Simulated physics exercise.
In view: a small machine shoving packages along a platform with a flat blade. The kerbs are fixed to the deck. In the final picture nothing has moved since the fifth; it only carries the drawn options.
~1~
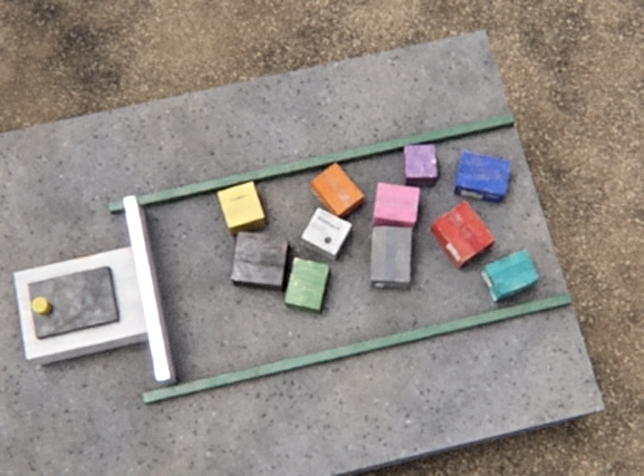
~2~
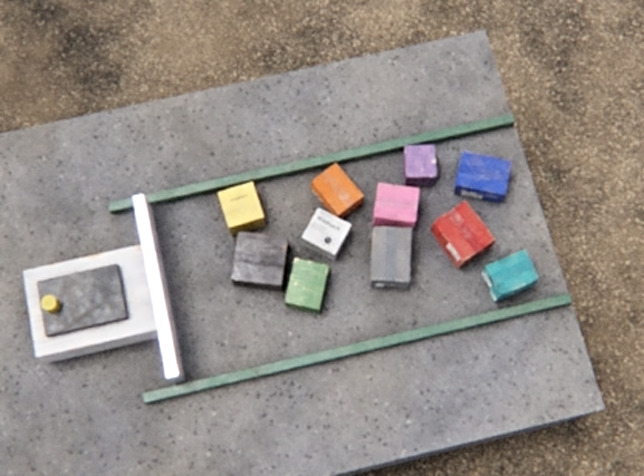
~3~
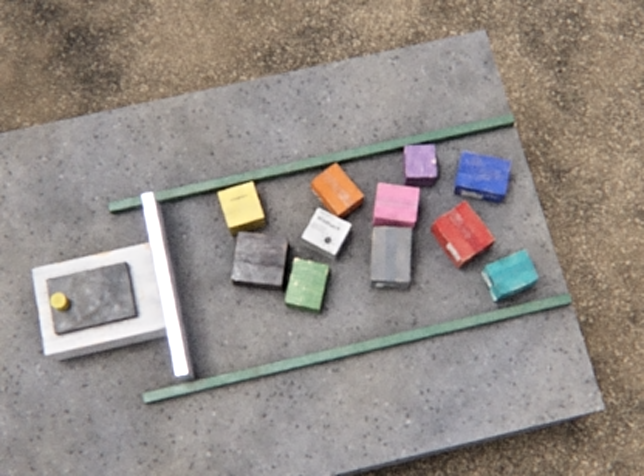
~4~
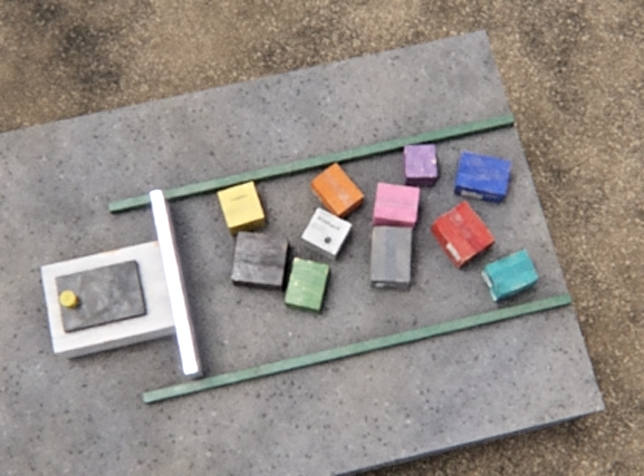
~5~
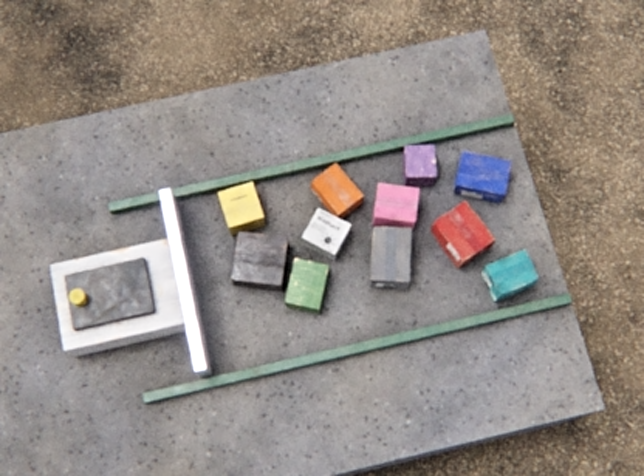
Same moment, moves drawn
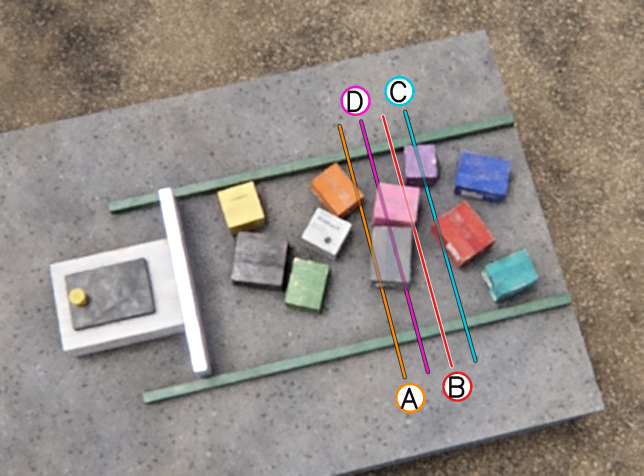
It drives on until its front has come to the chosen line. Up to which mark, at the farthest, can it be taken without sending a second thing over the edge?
Line B.
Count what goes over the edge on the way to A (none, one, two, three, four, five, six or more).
The count is none.
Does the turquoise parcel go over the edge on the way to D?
No.
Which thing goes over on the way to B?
It is the blue parcel.
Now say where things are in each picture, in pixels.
In the first picture, white box (326, 235); green crate (307, 286); yellow box (242, 209).
In the second picture, robot (88, 298); orange box (337, 192).
In the third picture, robot (98, 296); purple crate (419, 166).
In the fourth picture, robot (107, 294); red parcel (462, 235).
In the fifth picture, robot (116, 292); pink box (395, 208); grey parcel (391, 257); white box (326, 235).
On the copy, A at (371, 247); B at (416, 236); C at (439, 231); D at (393, 242).
On B. First, robot (202, 273); yellow box (279, 201); orange box (340, 190).
Then, robot (287, 253); blue parcel (487, 177); red parcel (476, 234).
Finally, robot (352, 239); blue parcel over the edge; red parcel (540, 227); one fallen.
By contrast, A is within the limit but short; C drops two; D is within the limit but short.
